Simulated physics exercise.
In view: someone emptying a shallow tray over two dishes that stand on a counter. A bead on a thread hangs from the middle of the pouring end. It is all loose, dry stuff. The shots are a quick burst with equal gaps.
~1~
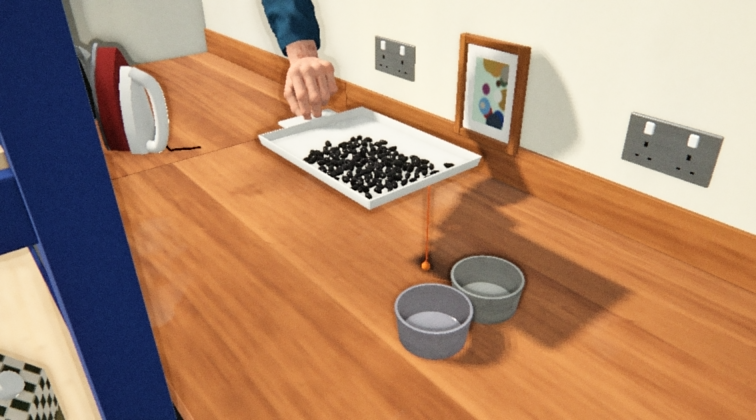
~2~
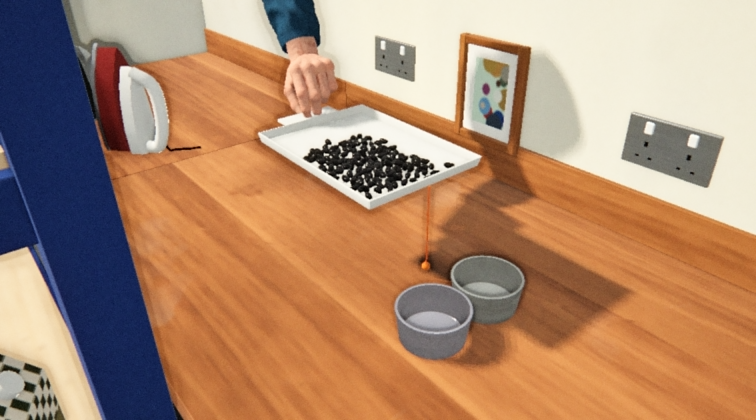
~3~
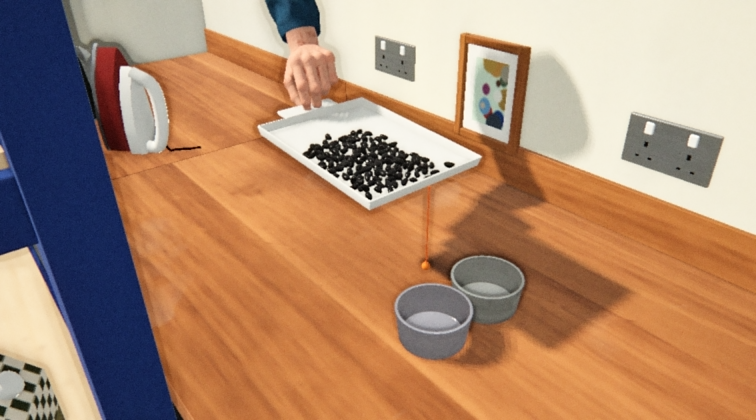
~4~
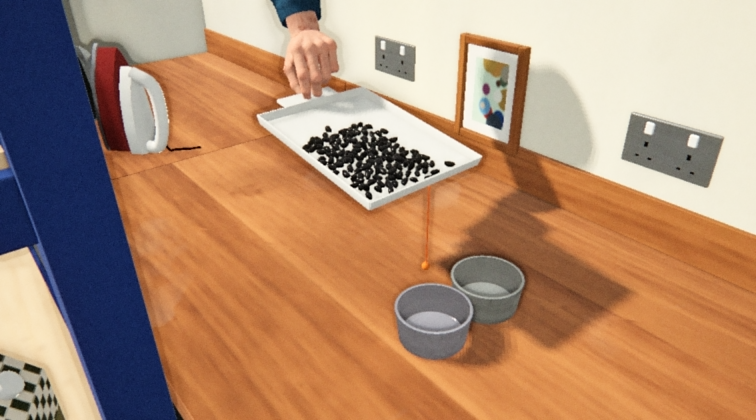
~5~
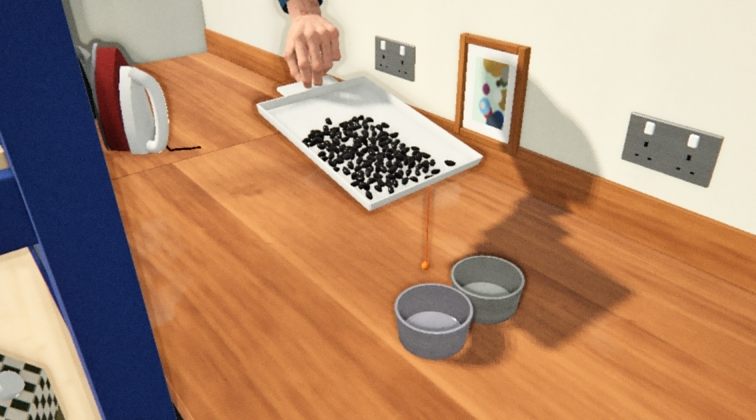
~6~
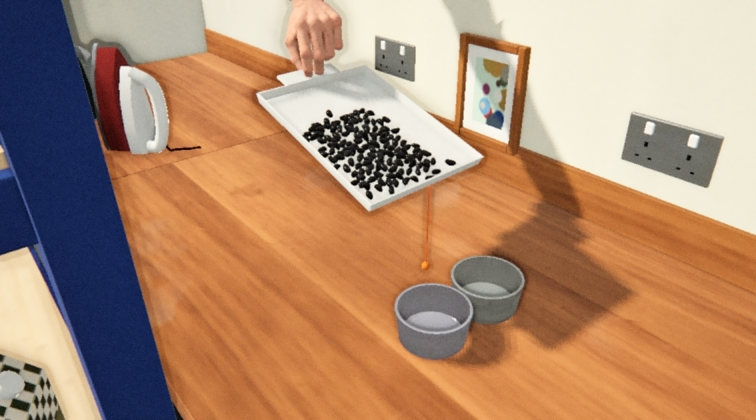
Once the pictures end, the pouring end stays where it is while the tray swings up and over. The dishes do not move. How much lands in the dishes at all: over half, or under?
In the dishes lies the larger part of it.
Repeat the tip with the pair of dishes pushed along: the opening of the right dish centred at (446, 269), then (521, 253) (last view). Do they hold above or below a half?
The first try: The smaller part. The second: Under half.
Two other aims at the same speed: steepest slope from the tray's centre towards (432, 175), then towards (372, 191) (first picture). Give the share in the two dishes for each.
Roughly 80 per cent, and 20 per cent.
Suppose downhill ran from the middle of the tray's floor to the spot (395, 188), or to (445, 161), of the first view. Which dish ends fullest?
The first try: The left-hand dish. The second: Right.
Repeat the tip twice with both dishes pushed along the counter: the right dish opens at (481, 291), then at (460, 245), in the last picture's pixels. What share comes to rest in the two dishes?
The first gives 80 %, the second 0 %.
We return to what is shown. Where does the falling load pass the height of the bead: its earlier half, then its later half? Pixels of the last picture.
The first part at (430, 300); the rest at (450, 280).
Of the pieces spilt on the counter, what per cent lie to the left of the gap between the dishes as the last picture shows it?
Near 80 %.
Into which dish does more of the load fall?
Fuller: Left.
Soon after the last picture, tray tipped steeply; nearly all on the tray; a stray few in the air.
A little later, tray tipped right over; about two thirds on the tray; a small part in the left dish; a stray few outside both; about a third in the air.
Later still, tray tipped past a quarter turn; about half in the left dish; about a quarter in the right dish; about a quarter outside both.
At rest, tray tipped past a quarter turn; about half in the left dish; about a quarter in the right dish; about a quarter outside both.
